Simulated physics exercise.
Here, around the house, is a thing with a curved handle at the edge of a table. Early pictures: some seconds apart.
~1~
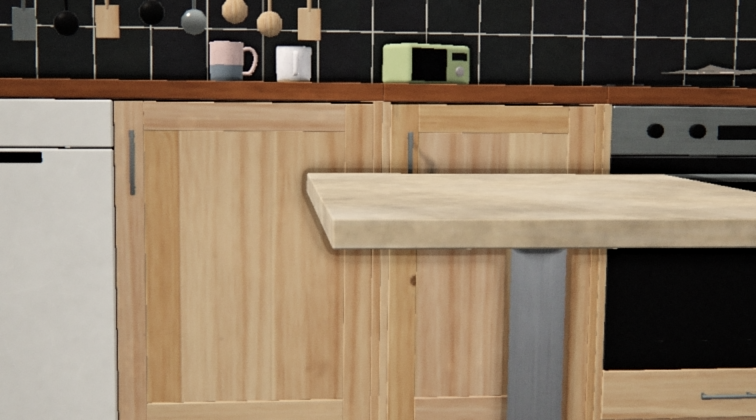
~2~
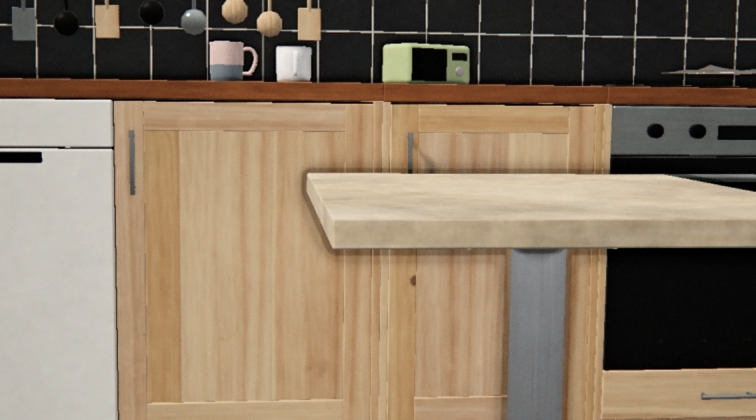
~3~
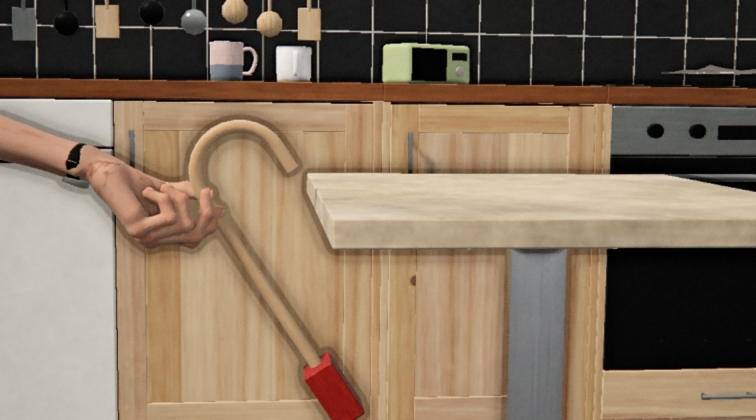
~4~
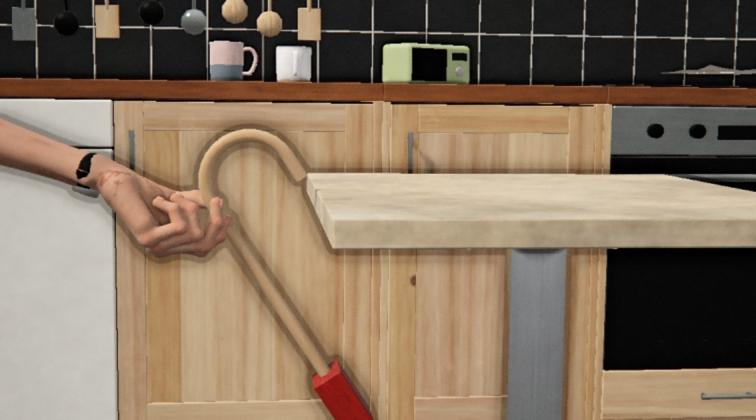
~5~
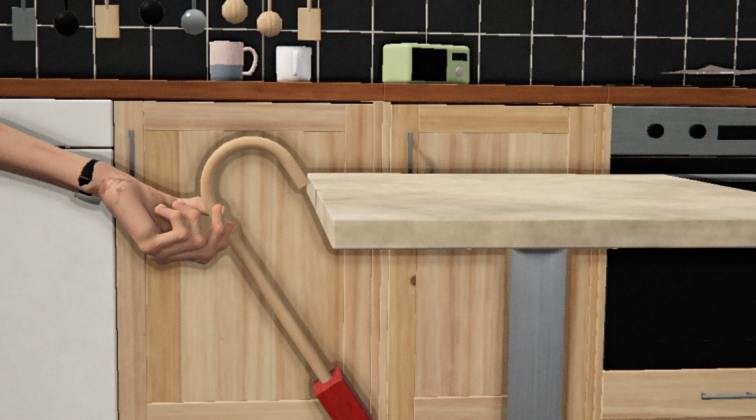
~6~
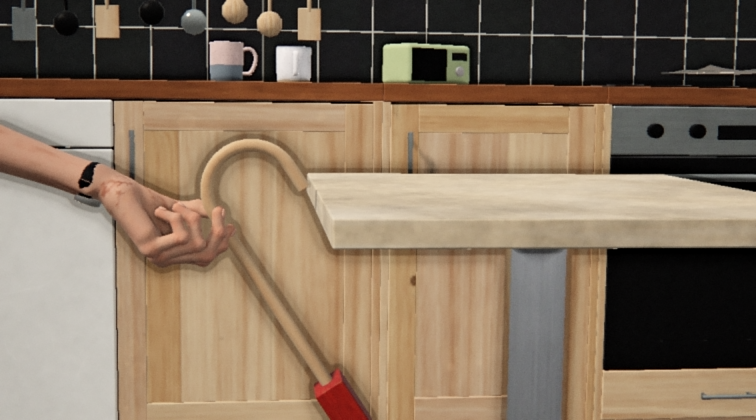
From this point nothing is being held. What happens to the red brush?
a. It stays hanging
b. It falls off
Option b: It falls off.
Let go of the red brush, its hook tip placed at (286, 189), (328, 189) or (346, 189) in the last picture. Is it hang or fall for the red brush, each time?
Try by try, the red brush goes down, clings on, then clings on.
Then, 0.36 s later than the last frame, red brush fallen.
When it is over, the red brush slips off.
